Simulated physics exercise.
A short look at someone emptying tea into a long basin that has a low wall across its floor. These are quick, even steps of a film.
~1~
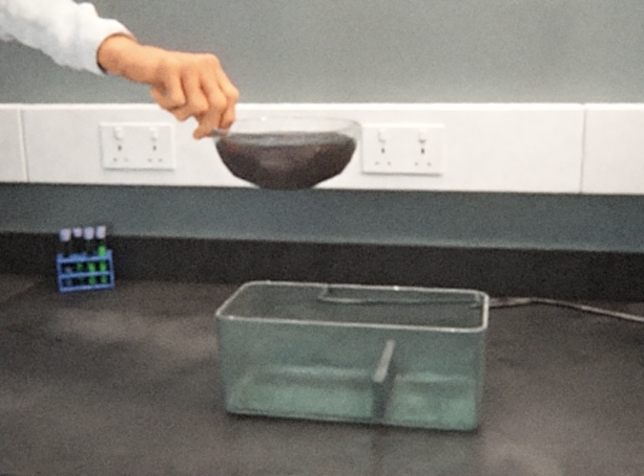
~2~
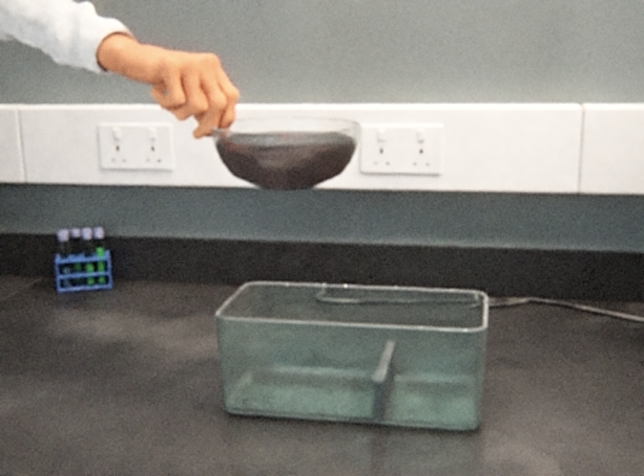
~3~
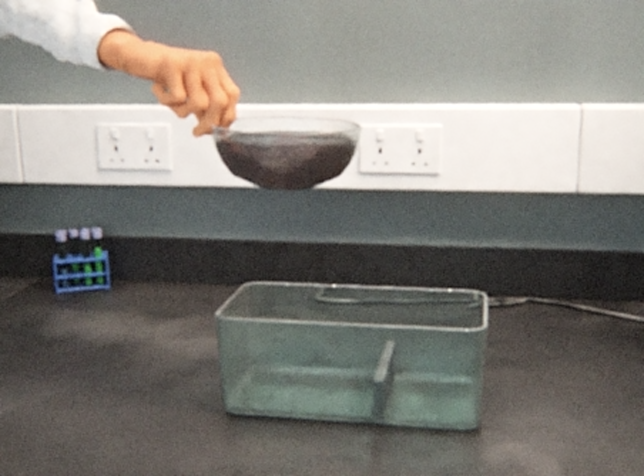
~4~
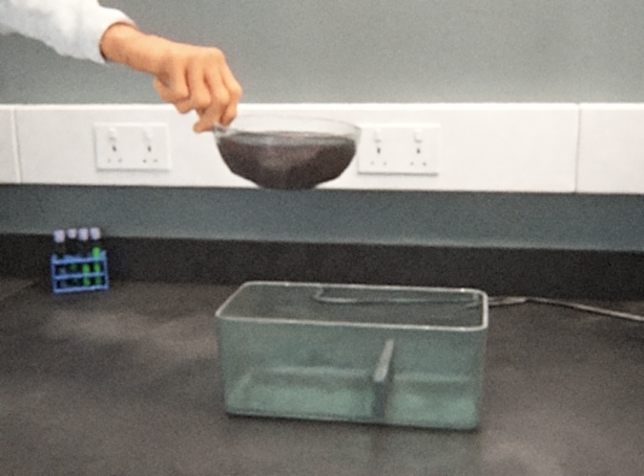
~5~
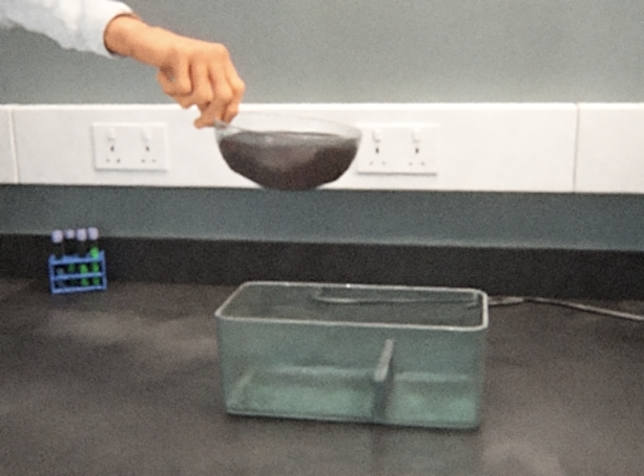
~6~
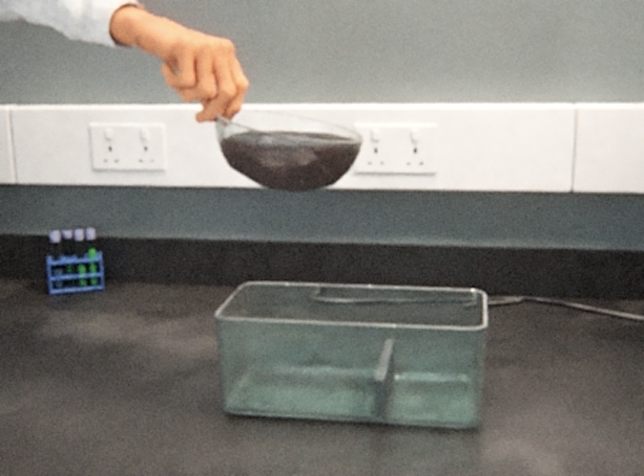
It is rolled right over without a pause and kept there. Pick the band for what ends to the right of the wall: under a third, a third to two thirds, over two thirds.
In the end more than two thirds is right of the wall.
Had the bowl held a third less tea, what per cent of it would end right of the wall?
Roughly 70 in a hundred.
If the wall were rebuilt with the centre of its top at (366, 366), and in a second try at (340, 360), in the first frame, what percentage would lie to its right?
About 80 and 95 per cent.
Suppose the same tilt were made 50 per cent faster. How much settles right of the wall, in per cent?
Some 60 per cent.
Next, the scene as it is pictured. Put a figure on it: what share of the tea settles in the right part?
Some 75 per cent.
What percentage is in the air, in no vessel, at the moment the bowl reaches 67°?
Some 45 per cent.
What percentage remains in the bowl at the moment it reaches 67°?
Close to 40 per cent.
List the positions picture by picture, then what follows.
The first frame shows tilt 0°; pouring edge (359, 127); surface from (221, 138) to (356, 139); the long basin's rim runs from (231, 300) to (486, 312); the wall's top is at (386, 360).
The second frame shows tilt 0°; pouring edge (359, 128); surface from (222, 138) to (357, 140).
The third frame shows tilt 2°; pouring edge (360, 129); surface from (222, 137) to (357, 141).
The fourth frame shows tilt 4°; pouring edge (360, 132); surface from (222, 137) to (357, 141).
The fifth frame shows tilt 7°; pouring edge (361, 136); surface from (223, 136) to (358, 142).
The sixth frame shows tilt 11°; pouring edge (362, 141); surface from (225, 136) to (360, 143).
A moment on, the bowl is tipped part way and 38 per cent is still to pour, 1 is left of the wall and 18 right of it.
Next, the bowl is tipped right over and 1 per cent is still to pour, 16 is left of the wall and 77 right of it.
Then the bowl is tipped right over and 0 per cent is still to pour, 24 is left of the wall and 76 right of it.
Later the bowl is tipped right over and 0 per cent is still to pour, 24 is left of the wall and 75 right of it.
In the end 24 per cent lies left of the wall, 75 right of it and 1 outside.
